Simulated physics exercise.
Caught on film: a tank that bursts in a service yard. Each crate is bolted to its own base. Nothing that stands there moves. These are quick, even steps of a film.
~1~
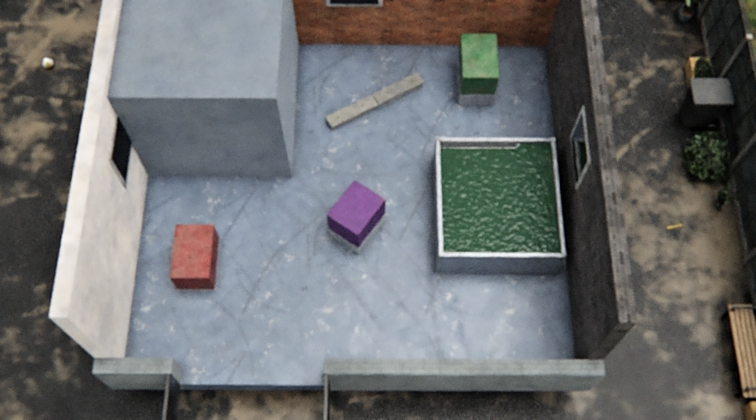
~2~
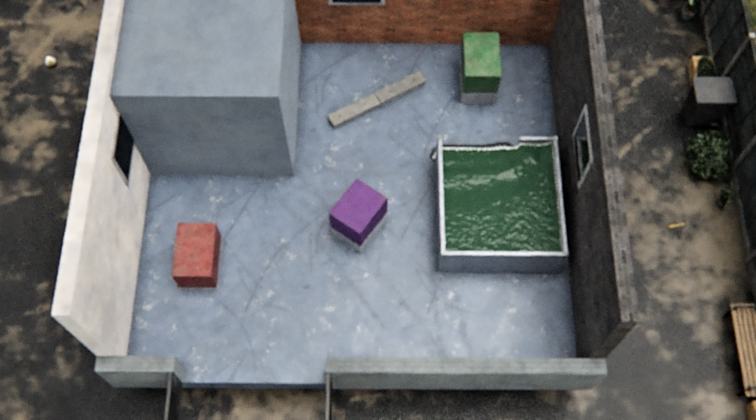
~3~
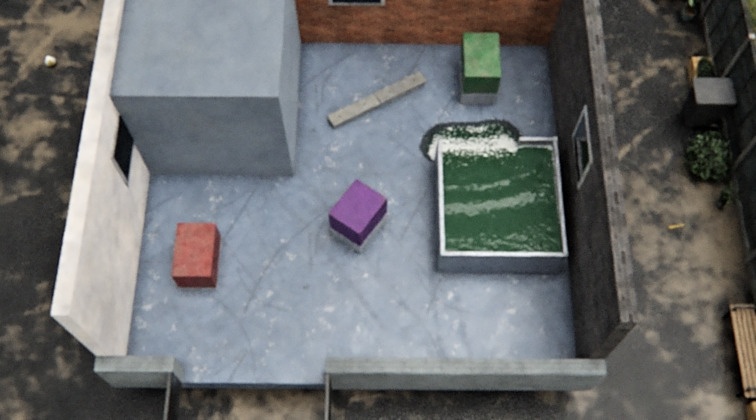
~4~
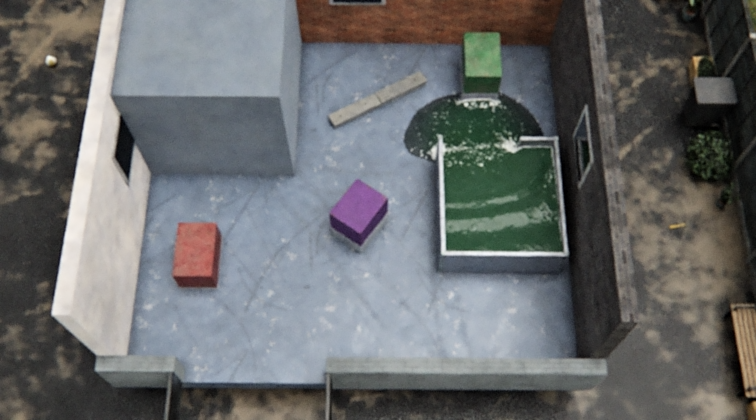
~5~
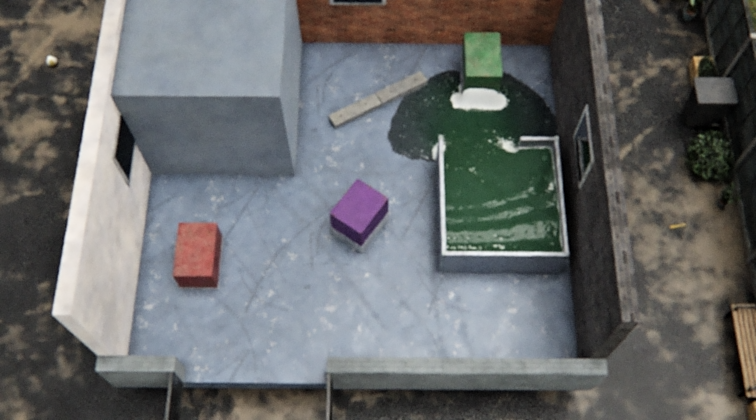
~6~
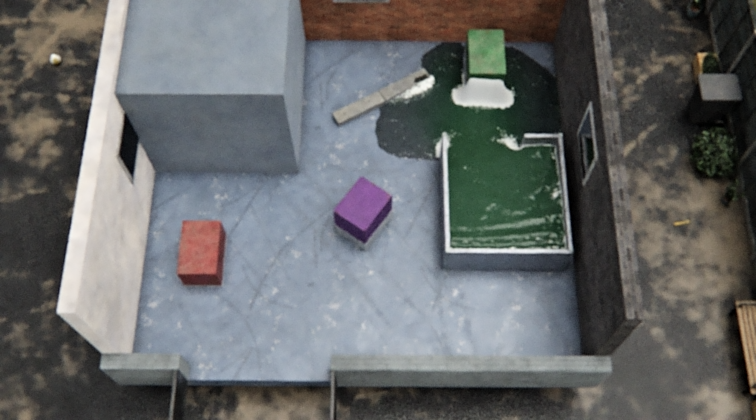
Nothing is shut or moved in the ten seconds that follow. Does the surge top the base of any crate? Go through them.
In the end: The purple crate keeps dry; the red crate is soaked; the green crate is soaked.
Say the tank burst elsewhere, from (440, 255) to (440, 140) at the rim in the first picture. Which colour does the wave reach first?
I say the crate marked purple.
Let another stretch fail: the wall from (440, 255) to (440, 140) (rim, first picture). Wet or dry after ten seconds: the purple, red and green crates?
In short: Purple crate is soaked; red crate ends up wet; green crate is spared.
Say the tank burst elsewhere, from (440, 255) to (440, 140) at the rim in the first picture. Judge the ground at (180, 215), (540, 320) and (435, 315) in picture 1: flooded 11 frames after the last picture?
In that order: Awash, no water, dry.
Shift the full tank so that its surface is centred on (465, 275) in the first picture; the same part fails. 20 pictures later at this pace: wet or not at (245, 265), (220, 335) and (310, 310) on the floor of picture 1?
As listed: Free of water, no water, clear.
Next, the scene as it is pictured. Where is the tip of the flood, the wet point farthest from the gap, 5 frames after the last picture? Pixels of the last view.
Near (362, 48).
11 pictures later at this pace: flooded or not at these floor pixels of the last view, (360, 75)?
Answer: Flooded.
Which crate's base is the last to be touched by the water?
That is the red crate.
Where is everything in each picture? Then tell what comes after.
Still water in the open tank at (498, 197), in the first picture.
The front is at (436, 151), out from the gap on the open tank's far side, in the second picture.
Water pours out on the open tank's far side and has run to (429, 137), in the third picture.
The front is at (500, 98), out from the gap on the open tank's far side, in the fourth picture.
Water pours out on the open tank's far side and has run to (448, 75), in the fifth picture.
The front is at (448, 46), out from the gap on the open tank's far side, in the sixth picture.
A moment on, water covers 20 % of the floor; the purple crate not reached, the red crate not reached, the green crate water round its plinth.
Next, water covers 30 % of the floor; the purple crate not reached, the red crate not reached, the green crate water round its plinth.
Then, water covers 45 % of the floor; the purple crate water round its plinth, the red crate not reached, the green crate water round its plinth.
Later, water covers 75 % of the floor; the purple crate water round its plinth, the red crate water round its plinth, the green crate water round its plinth.
In the end, water covers 95 % of the floor; the purple crate stayed above the water, the red crate was topped, the green crate was topped.
